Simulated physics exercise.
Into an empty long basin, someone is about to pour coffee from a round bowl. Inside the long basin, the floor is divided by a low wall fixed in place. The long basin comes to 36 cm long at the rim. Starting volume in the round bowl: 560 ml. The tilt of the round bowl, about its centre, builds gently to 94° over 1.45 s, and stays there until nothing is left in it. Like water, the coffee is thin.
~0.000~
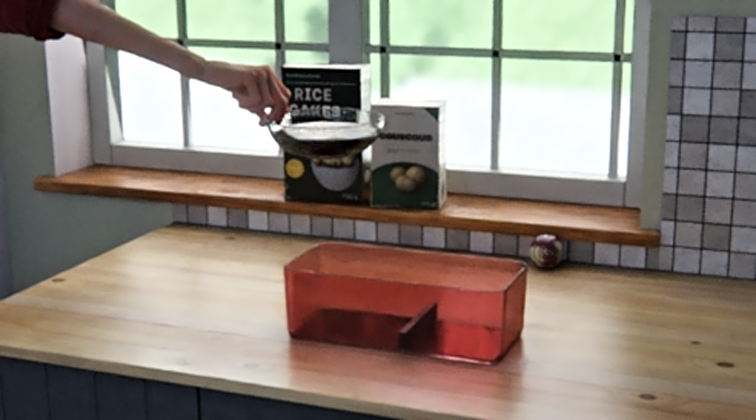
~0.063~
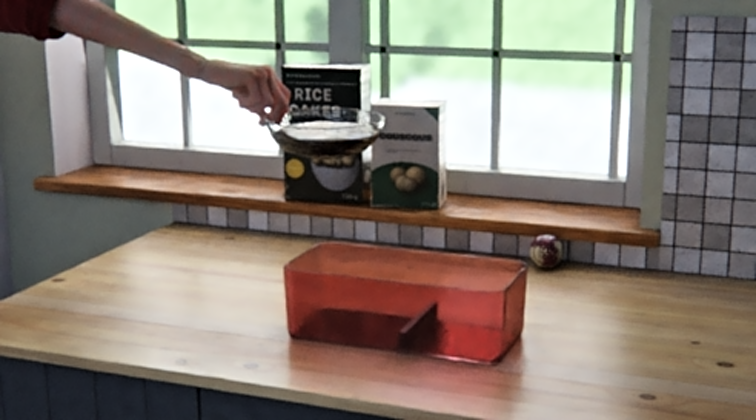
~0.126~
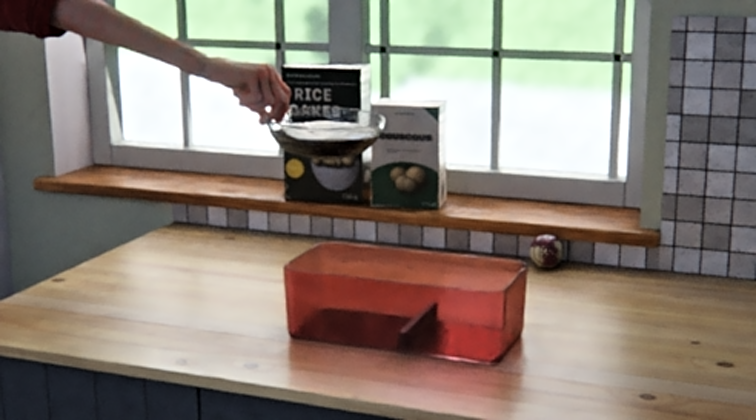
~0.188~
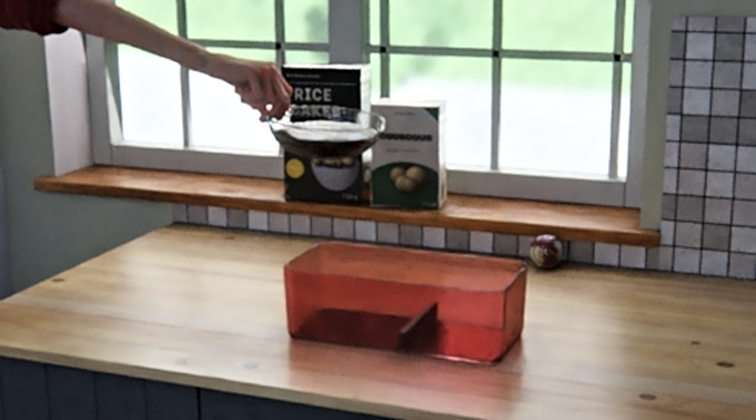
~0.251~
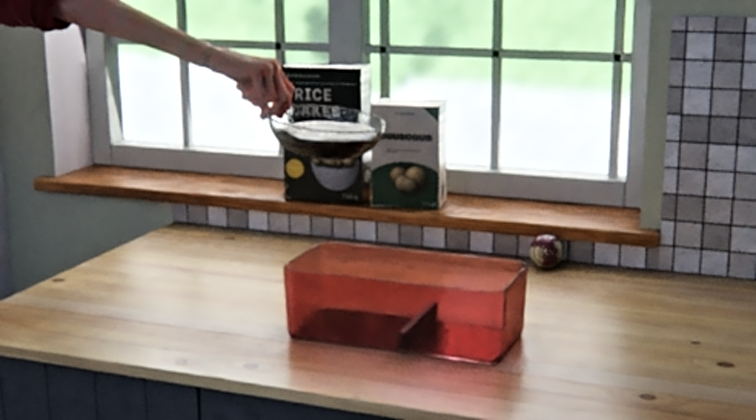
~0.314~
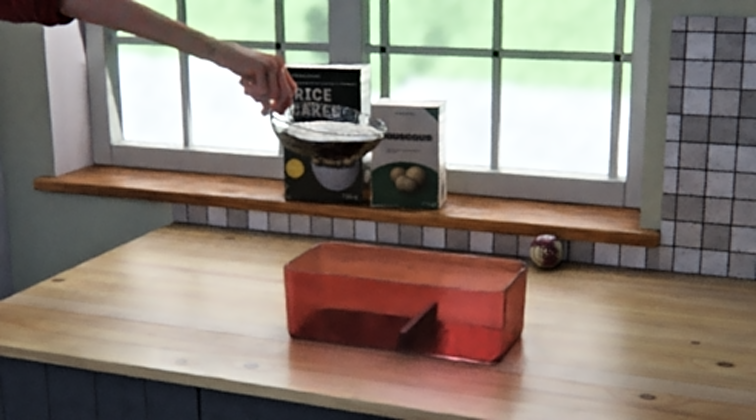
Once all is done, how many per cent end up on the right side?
Roughly 55 percent ends up on the right side.
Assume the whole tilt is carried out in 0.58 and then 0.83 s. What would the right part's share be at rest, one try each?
Try 1: Approx. 45 %; try 2: Approx. 50 %.
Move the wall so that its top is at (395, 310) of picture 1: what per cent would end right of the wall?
Then roughly 80 per cent would end up there.
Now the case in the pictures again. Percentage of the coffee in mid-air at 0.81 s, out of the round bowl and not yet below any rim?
Close to 42 in a hundred.
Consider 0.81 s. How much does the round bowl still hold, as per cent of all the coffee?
Roughly 40 percent.
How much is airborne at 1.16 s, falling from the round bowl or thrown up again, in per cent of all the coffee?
Estimate: About 8 in a hundred.
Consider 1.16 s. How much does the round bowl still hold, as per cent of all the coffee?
I'd estimate some 2 per cent.
Then, 0.81 s in, the tilt is 55° and 40 per cent is still to pour, 6 is left of the wall and 12 right of it.
Then, 1.16 s in, the tilt is 85° and 2 per cent is still to pour, 37 is left of the wall and 54 right of it.
Then, 1.54 s in, the tilt is 94° and 0 per cent is still to pour, 44 is left of the wall and 55 right of it.
Then, 1.95 s in, the tilt is 94° and 0 per cent is still to pour, 44 is left of the wall and 55 right of it.
Finally, 44 per cent lies left of the wall, 55 right of it and 1 outside.
